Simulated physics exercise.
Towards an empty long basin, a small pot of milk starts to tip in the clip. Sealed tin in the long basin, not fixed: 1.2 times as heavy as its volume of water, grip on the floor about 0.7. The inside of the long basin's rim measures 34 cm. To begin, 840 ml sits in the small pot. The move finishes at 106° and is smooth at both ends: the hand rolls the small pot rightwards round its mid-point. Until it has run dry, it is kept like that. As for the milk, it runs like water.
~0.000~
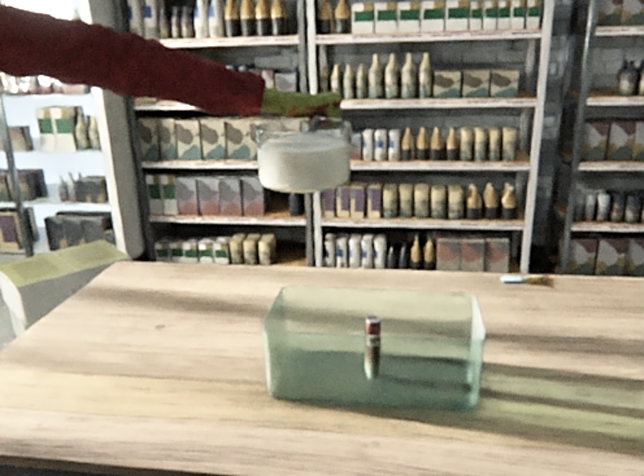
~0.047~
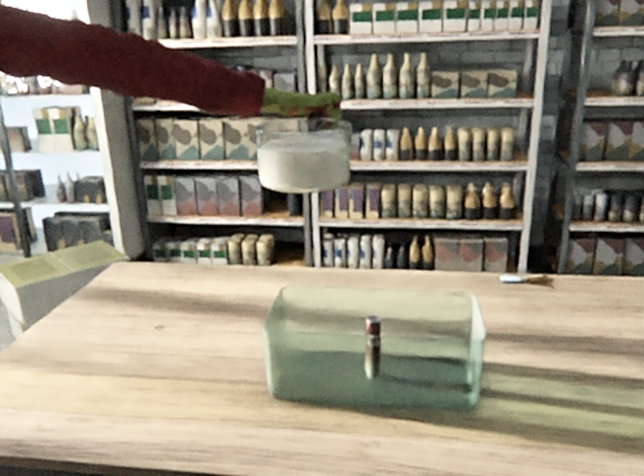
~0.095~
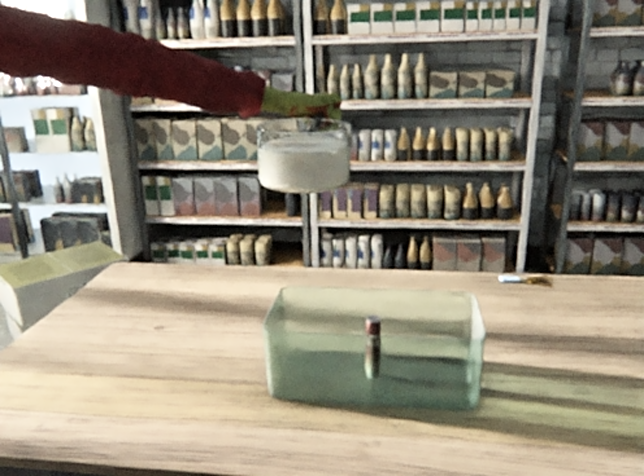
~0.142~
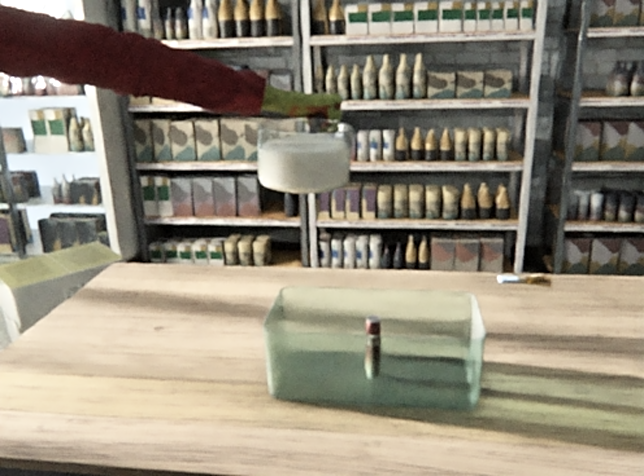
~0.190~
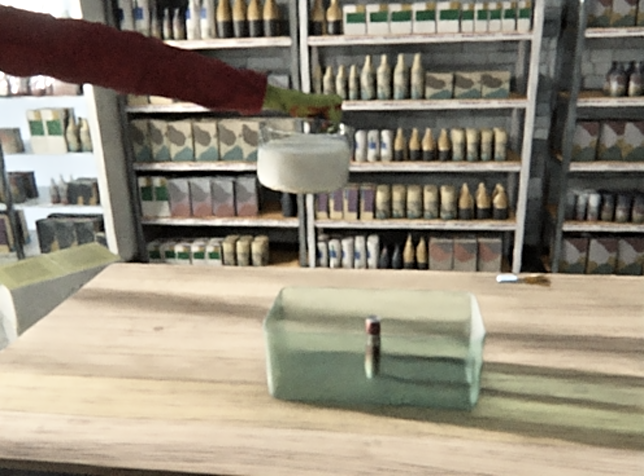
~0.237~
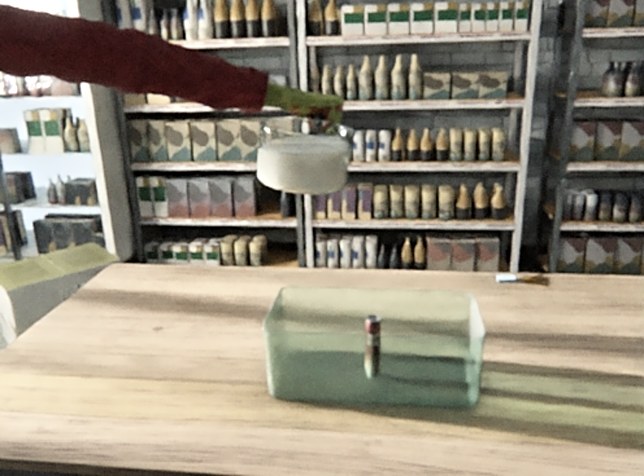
In a shop with stocked shelves, a hand in a dark red sleeve held a small pot of milk above a clear basin on a wooden table and tilted it very slightly to the right.
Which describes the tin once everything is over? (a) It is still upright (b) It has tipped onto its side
The answer is a.
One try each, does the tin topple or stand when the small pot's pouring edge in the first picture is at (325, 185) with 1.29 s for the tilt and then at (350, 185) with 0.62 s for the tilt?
First it tips over; then it tips over.
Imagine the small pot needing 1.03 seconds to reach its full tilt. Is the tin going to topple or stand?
In that case the tin overturns.
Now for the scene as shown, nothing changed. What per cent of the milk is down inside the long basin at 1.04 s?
52 per cent, give or take a little.
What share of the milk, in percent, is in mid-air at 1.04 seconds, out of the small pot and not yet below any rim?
It comes to some 30 percent of the total.
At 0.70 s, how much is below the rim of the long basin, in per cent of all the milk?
Roughly 0 percent.
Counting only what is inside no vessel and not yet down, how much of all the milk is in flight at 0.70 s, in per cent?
Close to 22 per cent, I'd say.
Then, 0.70 s in, the tilt is 60° and 77 per cent is still to pour; the tin stands where it began.
Then, 1.04 s in, the tilt is 97° and 18 per cent is still to pour; the tin stands where it began.
Then, 1.40 s in, the tilt is 106° and 1 per cent is still to pour; the tin stands where it began.
Then, 1.79 s in, the tilt is 106° and 0 per cent is still to pour; the tin stands where it began.
Finally, the tin stands where it began.
